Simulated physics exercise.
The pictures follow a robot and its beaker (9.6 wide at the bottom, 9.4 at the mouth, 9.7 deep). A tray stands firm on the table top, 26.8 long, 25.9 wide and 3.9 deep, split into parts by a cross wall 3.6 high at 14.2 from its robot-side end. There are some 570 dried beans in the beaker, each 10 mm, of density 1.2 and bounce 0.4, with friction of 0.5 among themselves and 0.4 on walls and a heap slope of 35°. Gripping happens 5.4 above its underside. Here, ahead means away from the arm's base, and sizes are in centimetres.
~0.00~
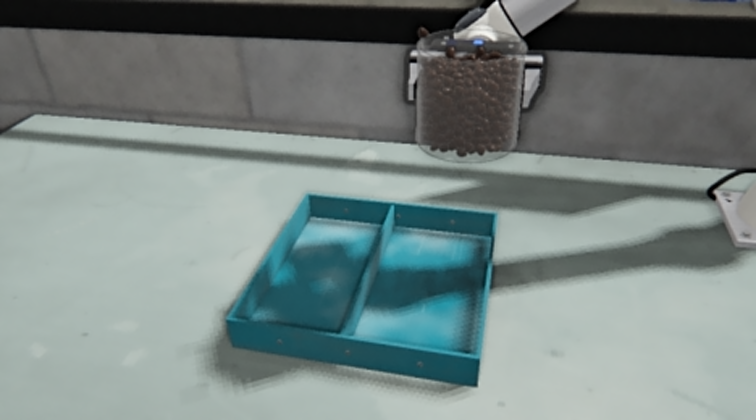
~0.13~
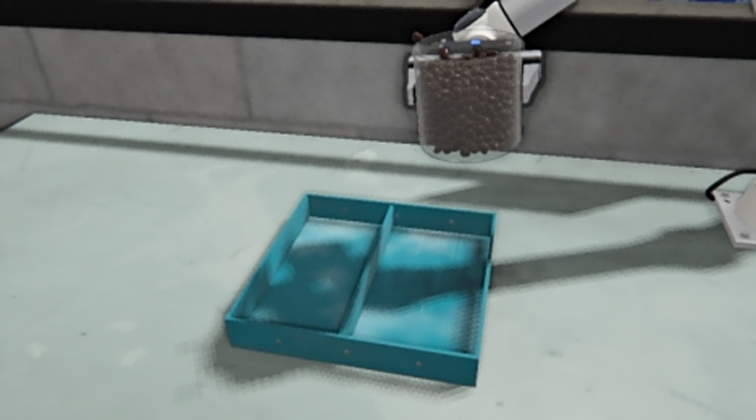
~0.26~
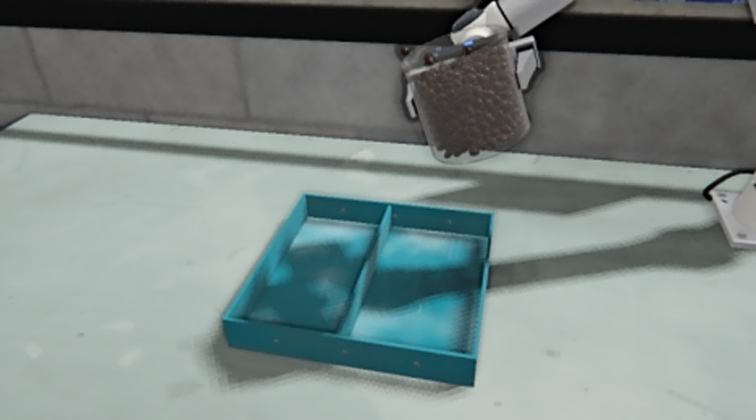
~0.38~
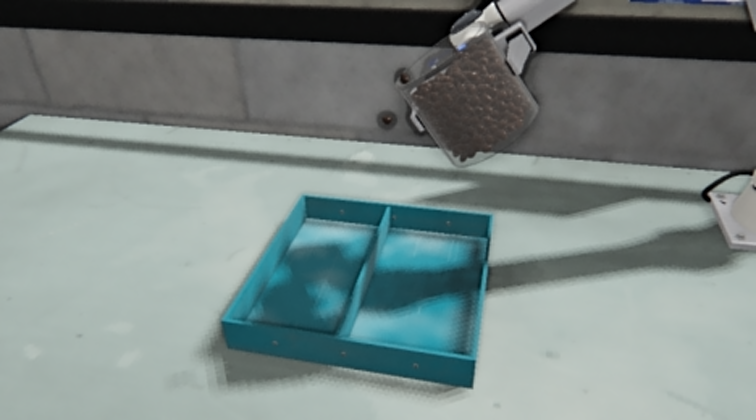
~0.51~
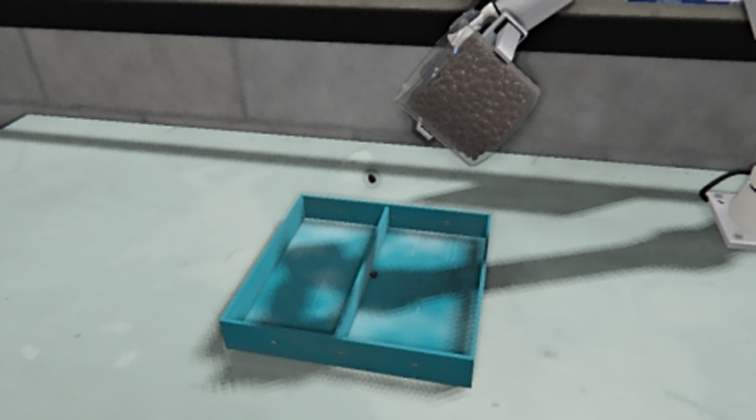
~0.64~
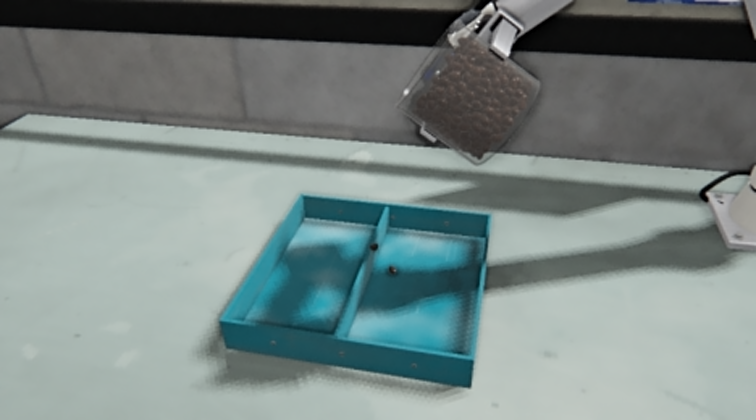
At first, a robot gripper holds a clear beaker full of brown beans upright above and behind a divided teal tray on a pale table. The beaker then tilts steadily to the left, and two beans drop from it, coming down in the tray's right-hand part while the rest stay inside.
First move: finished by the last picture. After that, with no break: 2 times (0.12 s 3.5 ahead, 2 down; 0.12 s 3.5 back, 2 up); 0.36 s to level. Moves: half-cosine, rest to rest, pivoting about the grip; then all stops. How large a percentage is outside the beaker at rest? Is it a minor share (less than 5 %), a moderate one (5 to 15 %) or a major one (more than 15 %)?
A moderate share.
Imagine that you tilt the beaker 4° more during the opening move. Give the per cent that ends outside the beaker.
About 15 %.
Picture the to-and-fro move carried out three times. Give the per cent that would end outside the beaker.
In that case, some 10 per cent.
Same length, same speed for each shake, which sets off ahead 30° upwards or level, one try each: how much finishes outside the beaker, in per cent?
Try one gives about 25 in a hundred, try two about 20 in a hundred.
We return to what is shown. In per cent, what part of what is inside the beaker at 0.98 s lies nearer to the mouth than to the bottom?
Roughly 40 per cent.
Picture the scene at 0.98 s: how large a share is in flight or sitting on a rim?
Roughly 6 per cent.
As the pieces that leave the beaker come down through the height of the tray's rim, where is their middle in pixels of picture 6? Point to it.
Roughly at (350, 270).
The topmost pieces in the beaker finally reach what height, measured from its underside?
I'd put it at close to 10.0 centimetres.
After 0.98 s, tilted 55° forward, highest piece 28 above the table; 529 in the beaker, 2 in the robot-side part, 2 in the far-side part, 33 in flight or on a rim.
After 1.31 s, tilted 25° forward, highest piece 30 above the table; 514 in the beaker, 28 in the far-side part, 21 in the robot-side part, 1 on the table or floor, 2 in flight or on a rim.
After 1.68 s, level, highest piece 31 above the table; 514 in the beaker, 29 in the far-side part, 22 in the robot-side part, 1 on the table or floor.
After 2.73 s, level, highest piece 31 above the table; 514 in the beaker, 29 in the far-side part, 22 in the robot-side part, 1 on the table or floor.
In the end, 514 in the beaker, 29 in the far-side part, 22 in the robot-side part, 1 on the table or floor. That is 9 % outside the beaker.
